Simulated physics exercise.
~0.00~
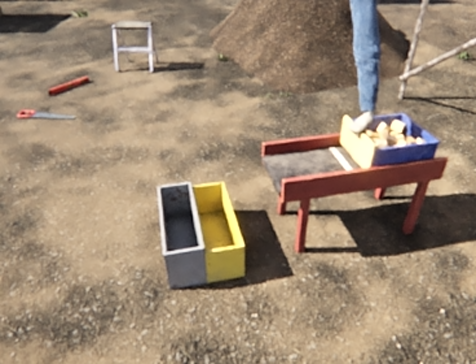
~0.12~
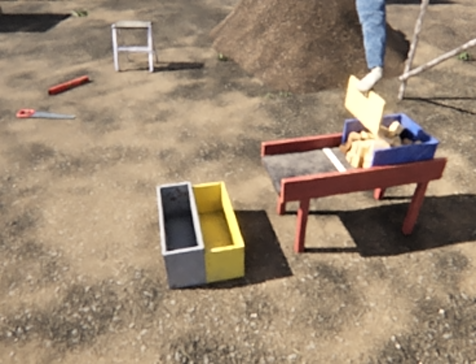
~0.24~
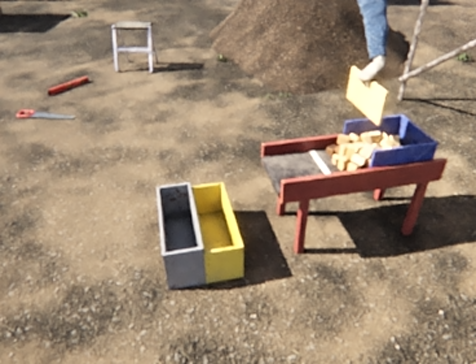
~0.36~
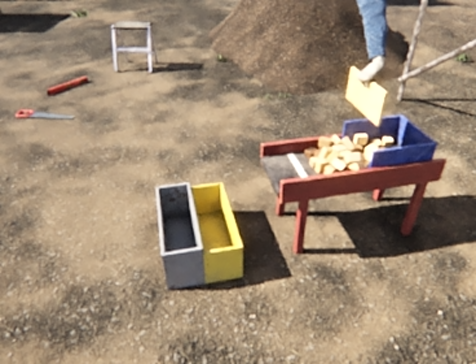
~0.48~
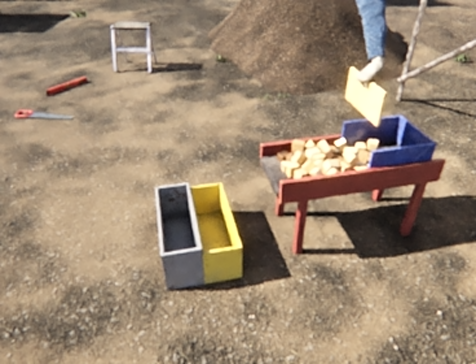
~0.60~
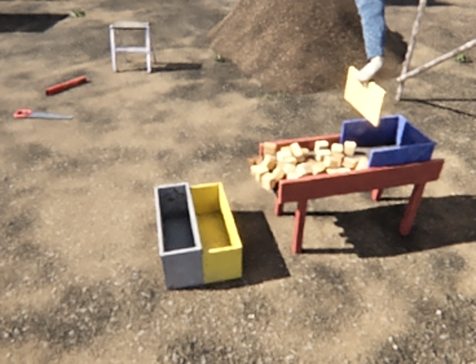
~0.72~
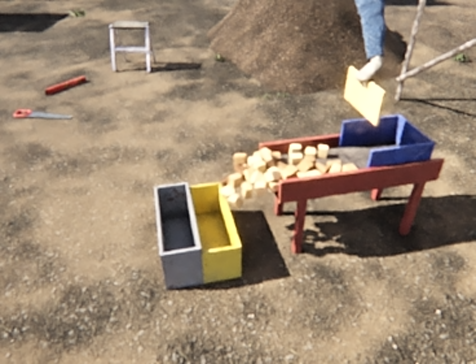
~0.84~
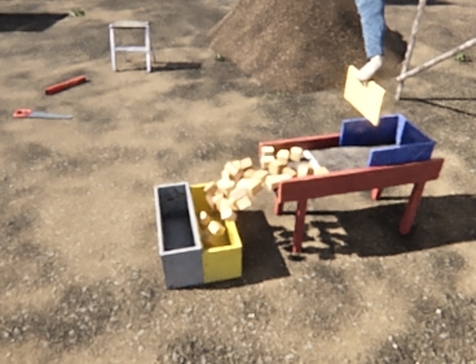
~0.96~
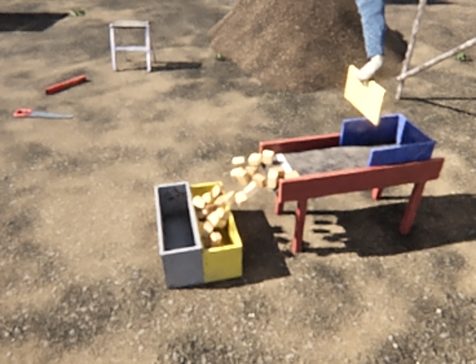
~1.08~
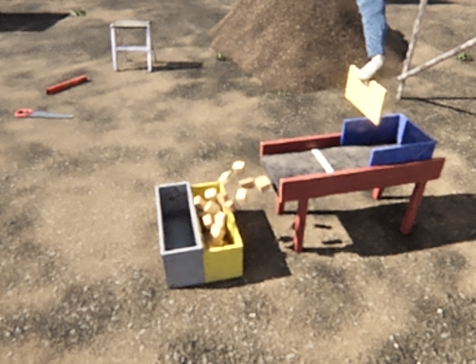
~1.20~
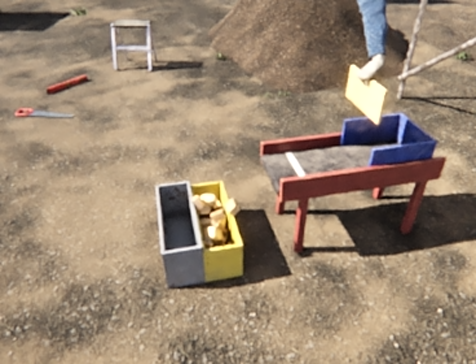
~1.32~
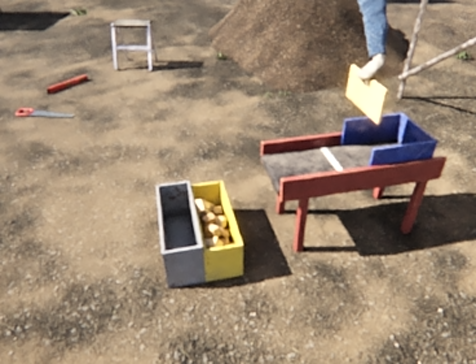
A hand lifting a gate from a blue pen, wooden blocks riding a belt left and tumbling into the yellow bin.
